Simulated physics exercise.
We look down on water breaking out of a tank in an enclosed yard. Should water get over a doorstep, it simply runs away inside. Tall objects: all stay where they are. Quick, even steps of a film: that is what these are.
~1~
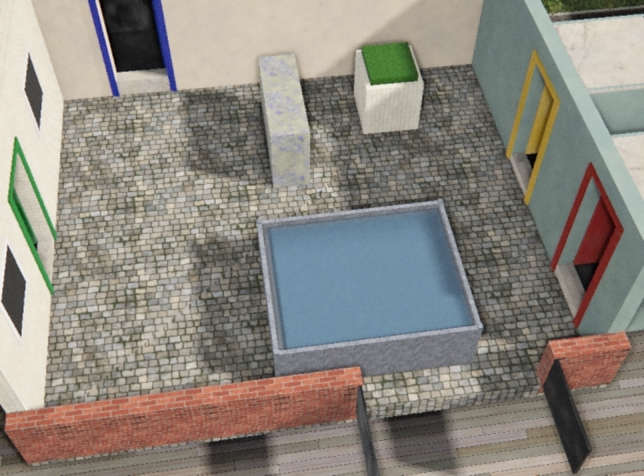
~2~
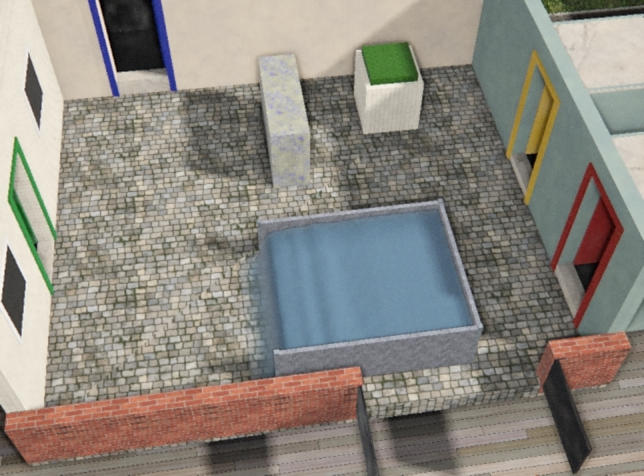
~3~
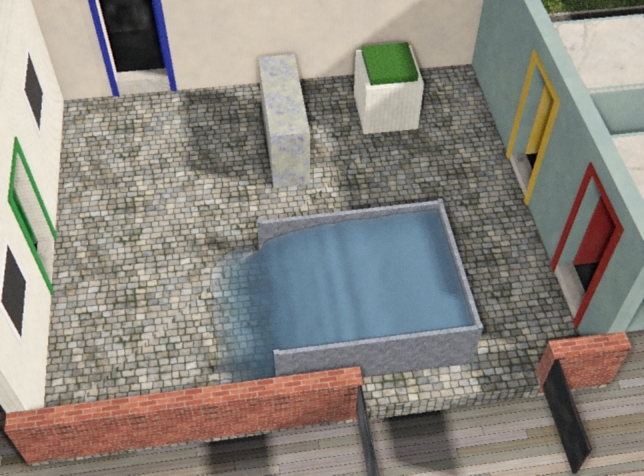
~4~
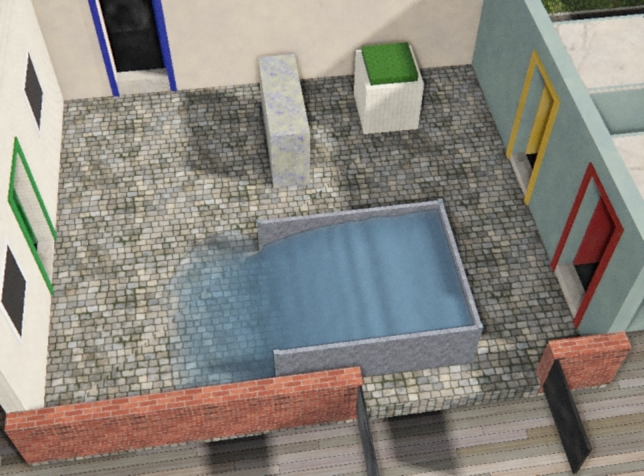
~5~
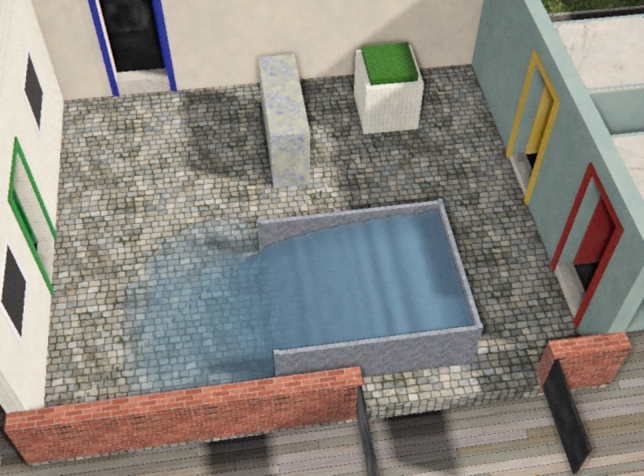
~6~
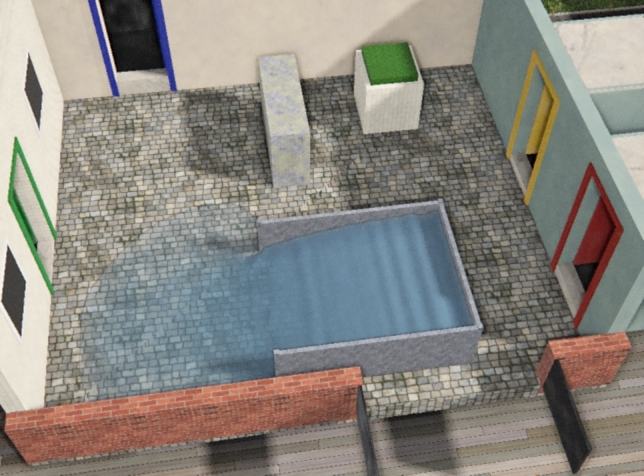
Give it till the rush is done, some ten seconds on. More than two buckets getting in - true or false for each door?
Blue door: False; yellow door: False; green door: True; red door: False.
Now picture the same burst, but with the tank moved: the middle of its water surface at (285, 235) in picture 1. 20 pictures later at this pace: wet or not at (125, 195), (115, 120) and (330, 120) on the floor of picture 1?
First spot swamped, second swamped, third bare.
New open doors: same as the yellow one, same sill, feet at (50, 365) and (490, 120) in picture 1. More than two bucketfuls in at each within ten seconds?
Note, in sequence - door one ends up higher; door two ends up lower.
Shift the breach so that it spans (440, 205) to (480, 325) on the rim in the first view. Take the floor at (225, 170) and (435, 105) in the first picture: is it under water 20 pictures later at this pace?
Order as given: Unwetted, then inundated.
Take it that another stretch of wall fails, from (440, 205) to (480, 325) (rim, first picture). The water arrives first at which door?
I'd pick the red-painted one.
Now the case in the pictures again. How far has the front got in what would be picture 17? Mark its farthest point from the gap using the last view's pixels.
I reckon the front has reached (63, 132) by then.
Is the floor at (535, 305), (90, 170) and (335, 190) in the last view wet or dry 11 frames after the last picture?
The three points read clear, soaked through and clear.
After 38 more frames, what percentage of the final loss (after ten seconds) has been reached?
Approximately 80 %.
A moment on, water covers 30 % of the floor; the blue door not reached, the yellow door not reached, the green door over two buckets in, the red door not reached.
Next, water covers 35 % of the floor; the blue door not reached, the yellow door not reached, the green door far over two buckets in, the red door not reached.
Then, water covers 40 % of the floor; the blue door wet at the sill, nothing in, the yellow door not reached, the green door far over two buckets in, the red door not reached.
Later, water covers 70 % of the floor; the blue door wet at the sill, nothing in, the yellow door not reached, the green door far over two buckets in, the red door not reached.
In the end, water covers 95 % of the floor; the blue door wet at the sill, nothing in, the yellow door wet at the sill, nothing in, the green door far over two buckets in, the red door wet at the sill, nothing in.
